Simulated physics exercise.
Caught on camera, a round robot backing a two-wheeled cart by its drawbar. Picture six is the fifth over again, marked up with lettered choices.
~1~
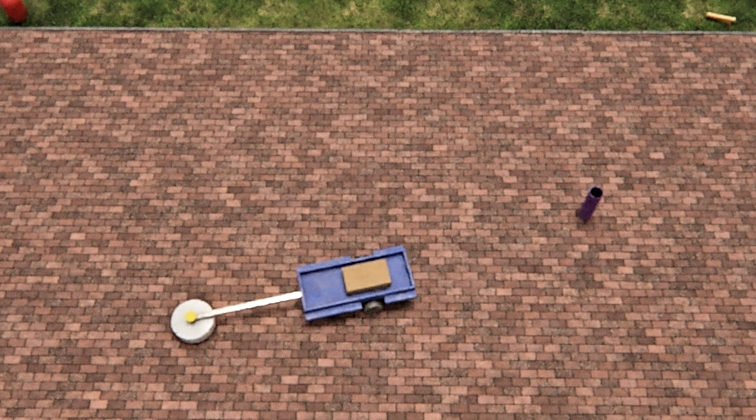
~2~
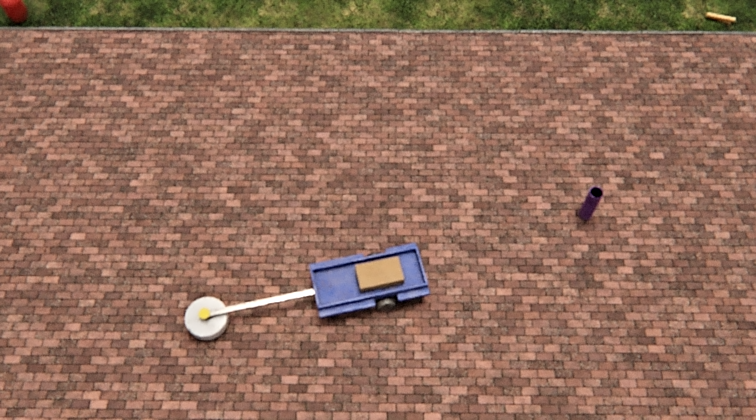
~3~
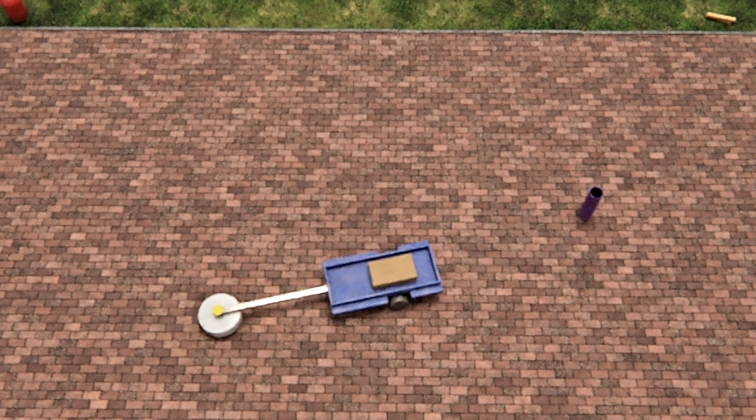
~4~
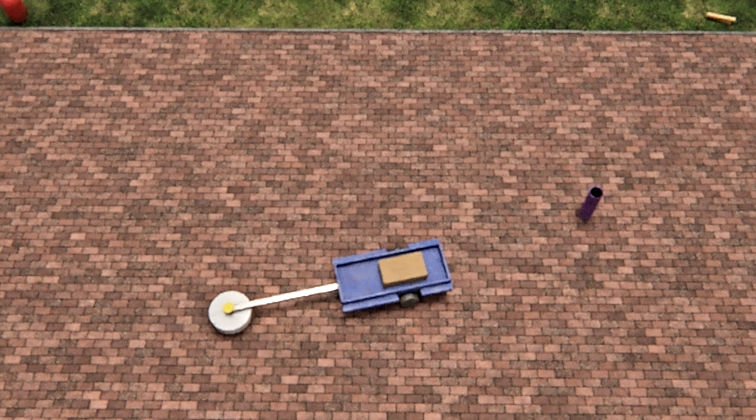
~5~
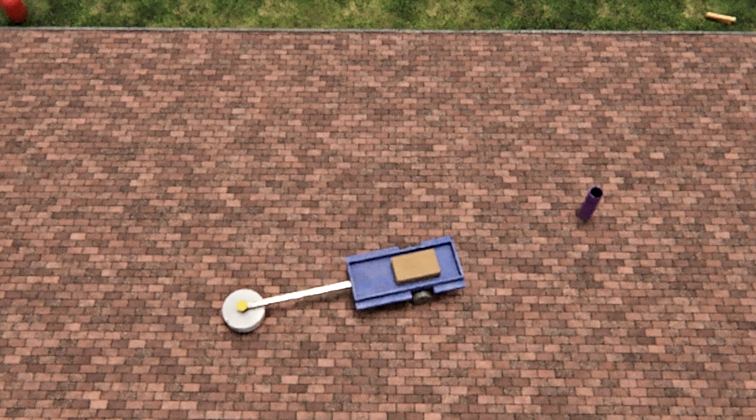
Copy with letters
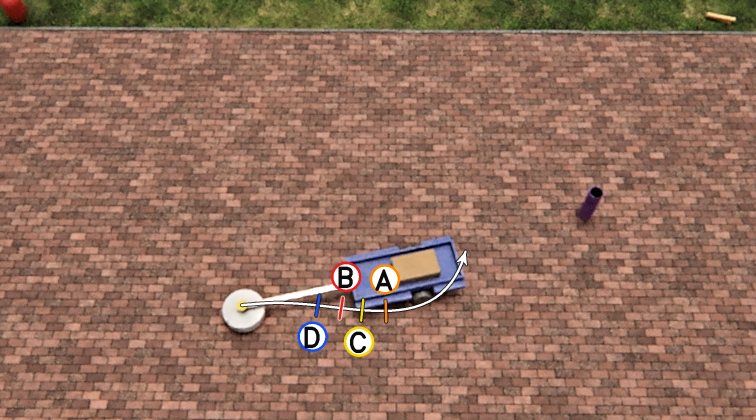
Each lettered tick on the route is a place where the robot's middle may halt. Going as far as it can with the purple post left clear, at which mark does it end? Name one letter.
All is well up to A.
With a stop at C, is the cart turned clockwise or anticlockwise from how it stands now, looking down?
For that mark, anticlockwise.
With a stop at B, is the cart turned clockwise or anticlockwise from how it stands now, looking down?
Anticlockwise.
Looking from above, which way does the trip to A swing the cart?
Anticlockwise.
On the marked copy, A at (386, 311); B at (341, 308); C at (362, 310); D at (318, 305); the route from (242, 305) via (375, 311) to (466, 251).
Following A. Soon after the start, robot (293, 308), cart (450, 261).
Later, robot (342, 312), cart (491, 250).
In the end, robot (386, 315), cart (523, 236); nothing has been touched.
As for the rest, B is safe but short; C is safe but short; D is safe but short.
